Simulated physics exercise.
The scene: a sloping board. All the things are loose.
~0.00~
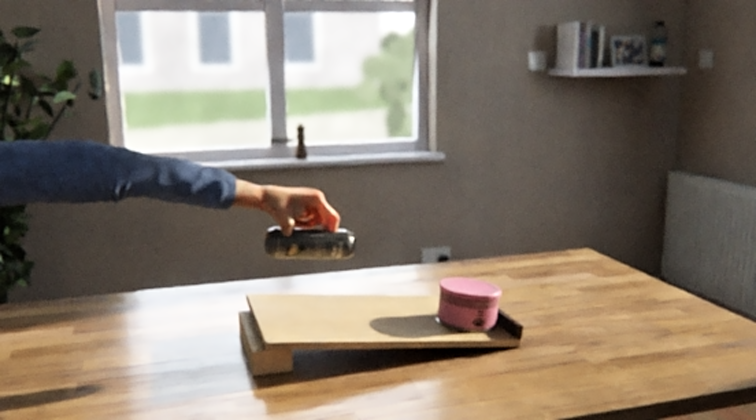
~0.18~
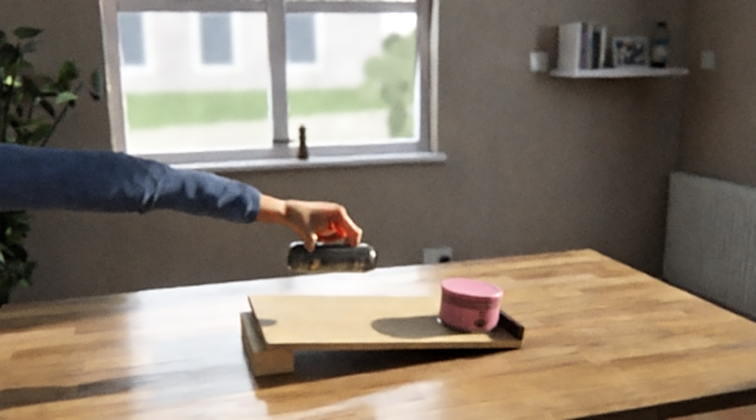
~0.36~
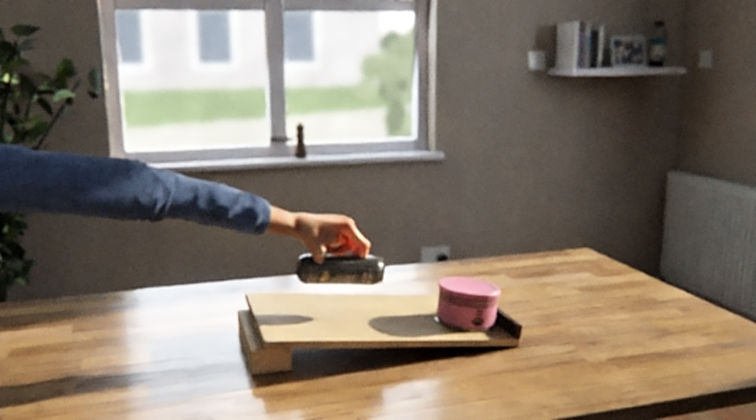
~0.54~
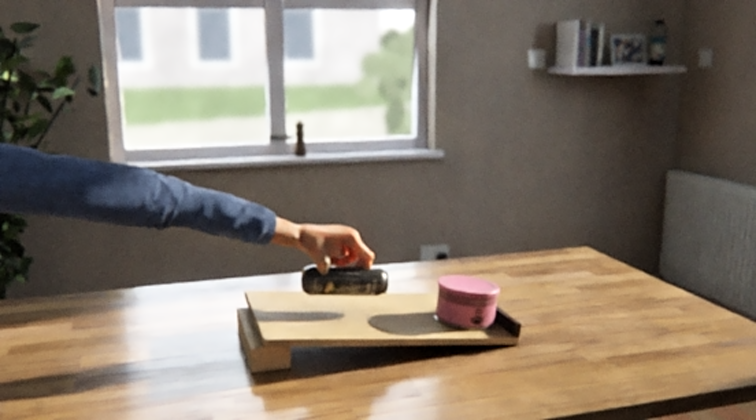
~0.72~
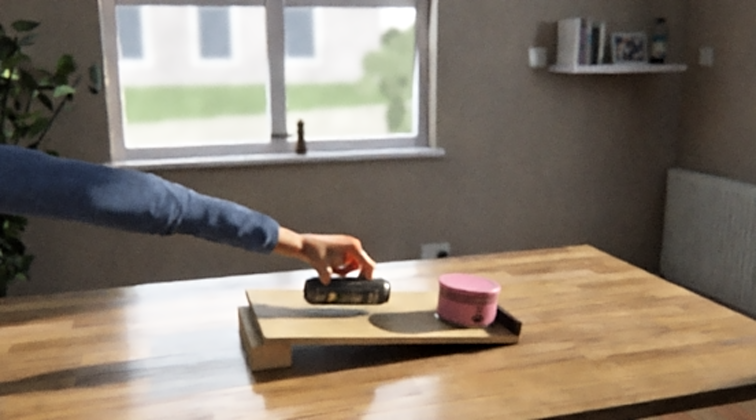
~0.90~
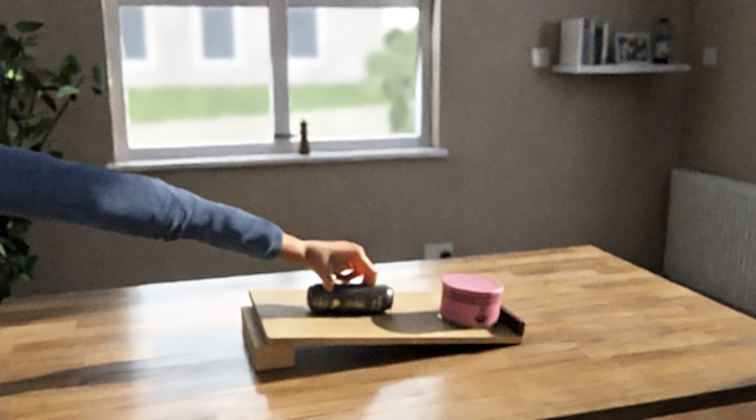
To begin with, a hand in a blue sleeve holds a dark can on its side above a sloping board, where a pink tub sits near the lower right end. The hand moves a little right and lowers the can, then sets it on the board left of the tub, fingers still on it.
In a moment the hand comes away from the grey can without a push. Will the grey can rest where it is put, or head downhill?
Here the grey can remains at rest.
After 1.10 s, no change.
After 1.40 s, grey can resting near (350, 297).
In the end (1.9 s), both unmoved. At the end, from the last picture's camera, grey can near (350, 297). The grey can stays where it is put.
